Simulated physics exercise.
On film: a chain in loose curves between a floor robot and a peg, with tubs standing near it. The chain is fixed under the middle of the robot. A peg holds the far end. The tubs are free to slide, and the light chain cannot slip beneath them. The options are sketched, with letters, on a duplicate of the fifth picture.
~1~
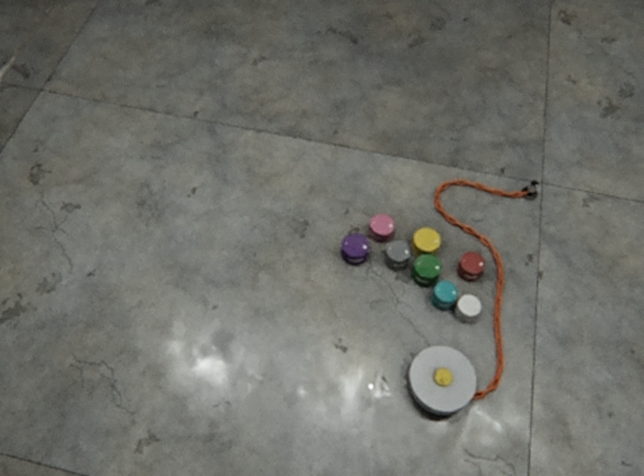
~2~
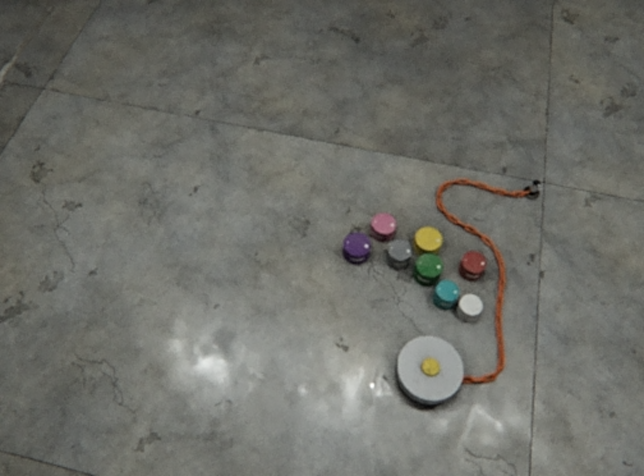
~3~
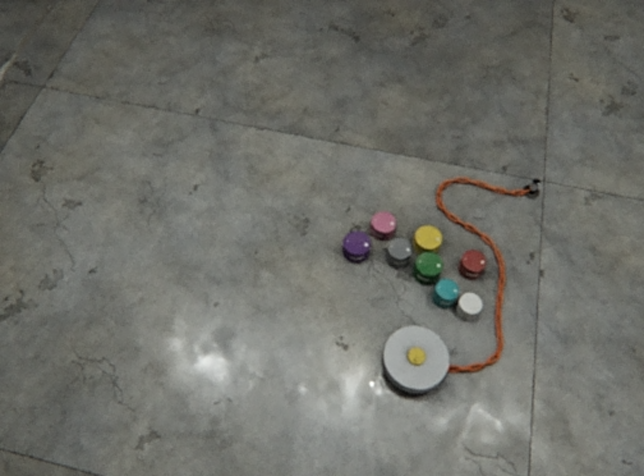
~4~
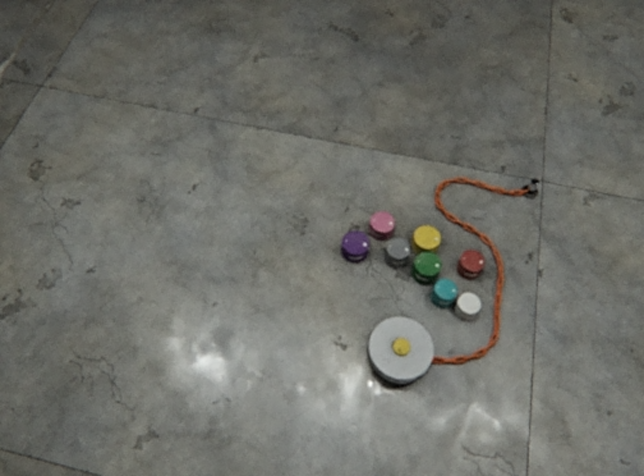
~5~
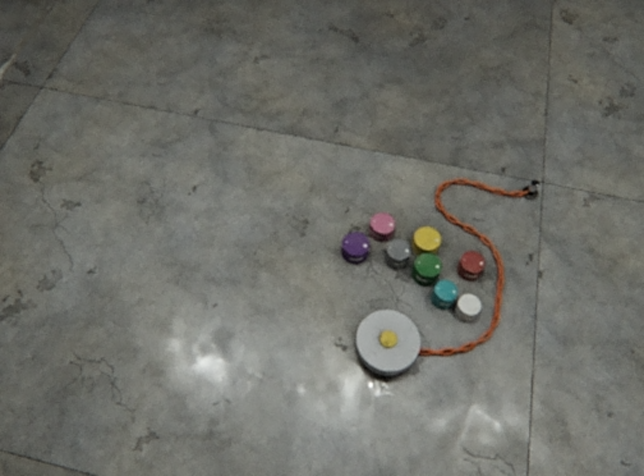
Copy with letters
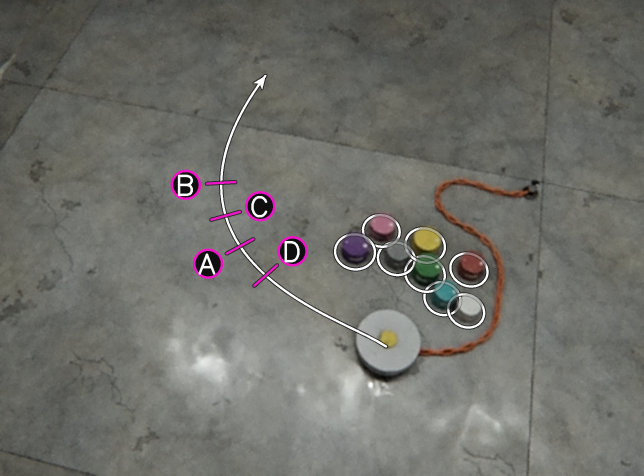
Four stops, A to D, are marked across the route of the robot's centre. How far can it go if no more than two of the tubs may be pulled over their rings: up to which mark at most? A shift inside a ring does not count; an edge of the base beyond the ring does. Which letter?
Up to mark A.
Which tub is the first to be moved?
White.
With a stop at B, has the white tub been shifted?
By then, yes.
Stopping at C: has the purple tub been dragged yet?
No.
On the copy, A at (240, 246); B at (221, 183); C at (226, 216); D at (266, 275); the route from (386, 347) via (226, 216) to (265, 76).
On A. First, robot (327, 312).
Then, robot (274, 278).
Finally, robot (239, 241); white tub (464, 295); one over the rings.
By contrast, B has seven over the rings; C has four over the rings; D is within the limit but short.
